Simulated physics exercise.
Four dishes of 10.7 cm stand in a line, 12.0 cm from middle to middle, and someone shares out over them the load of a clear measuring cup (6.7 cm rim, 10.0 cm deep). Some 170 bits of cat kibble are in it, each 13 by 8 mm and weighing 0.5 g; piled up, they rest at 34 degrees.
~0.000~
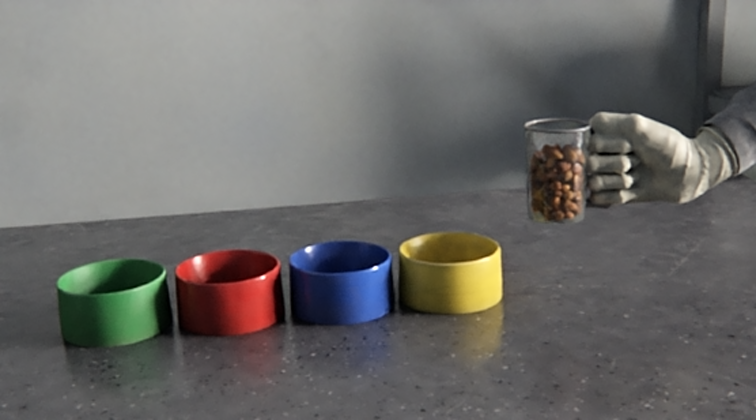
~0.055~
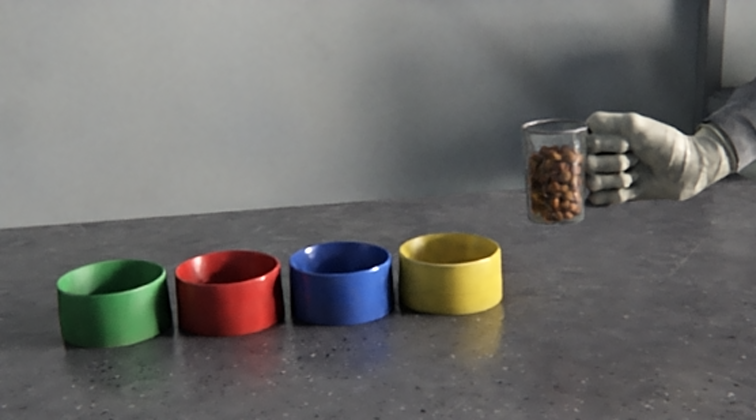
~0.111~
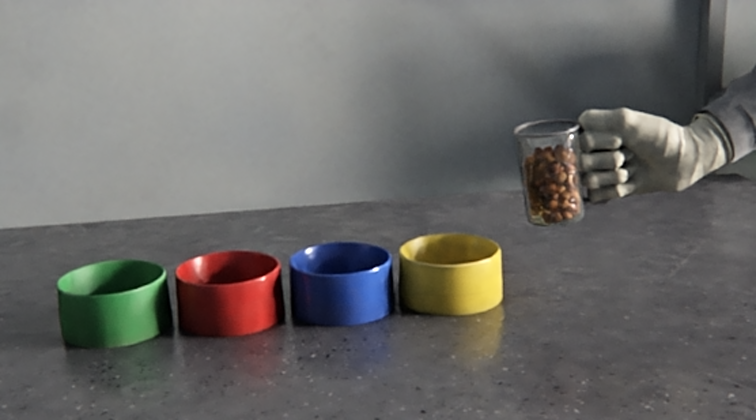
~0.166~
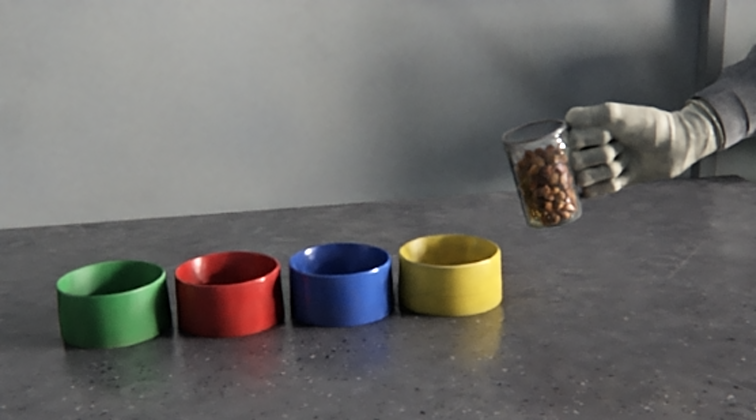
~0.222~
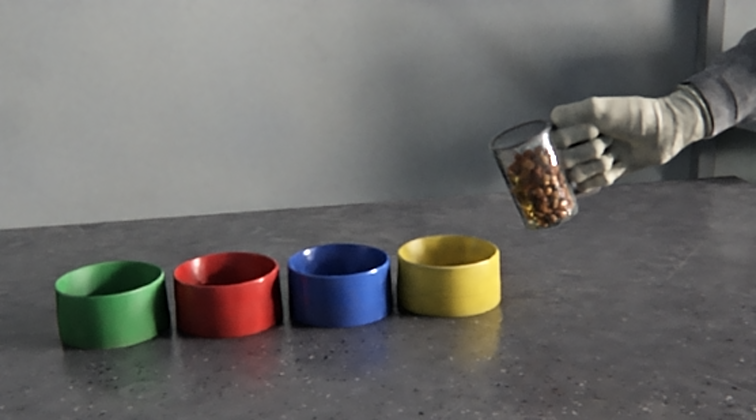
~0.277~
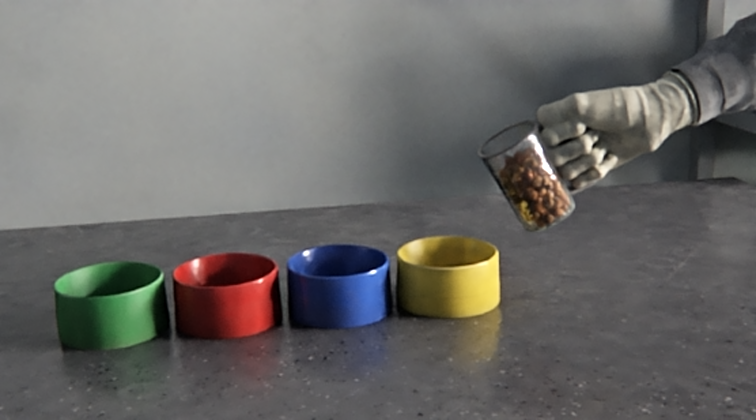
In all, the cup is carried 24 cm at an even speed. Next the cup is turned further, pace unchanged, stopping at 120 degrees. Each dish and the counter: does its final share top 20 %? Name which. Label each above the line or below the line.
Red dish: Below the line; blue dish: Above the line; green dish: Below the line; yellow dish: Below the line; counter: Below the line.
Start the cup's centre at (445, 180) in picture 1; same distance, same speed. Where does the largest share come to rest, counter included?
Most of it lands at red.
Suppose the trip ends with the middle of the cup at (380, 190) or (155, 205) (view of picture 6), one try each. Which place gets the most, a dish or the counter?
On the first run most goes to blue, and on the second to blue.
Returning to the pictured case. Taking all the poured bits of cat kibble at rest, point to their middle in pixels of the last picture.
Centre at rest, approx.: (336, 295) px.
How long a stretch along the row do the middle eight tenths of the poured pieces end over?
It covers some 9 centimetres of the row.
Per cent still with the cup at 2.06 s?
About 0 percent.
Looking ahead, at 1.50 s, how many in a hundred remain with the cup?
Somewhere close to 5 percent.
Then, at 1.01 s, tilt 119 degrees; cup holds 85 %, yellow 5 %.
After 1.50 s, tilt 120 degrees; cup holds 5 %, blue 80 %, yellow 5 %.
After 2.06 s, tilt 120 degrees; cup holds 0 %, blue 85 %, yellow 5 %.
In the end, at 2.4 s, red 0 %, blue 85 %, green 0 %, yellow 5 %, counter 10 %.
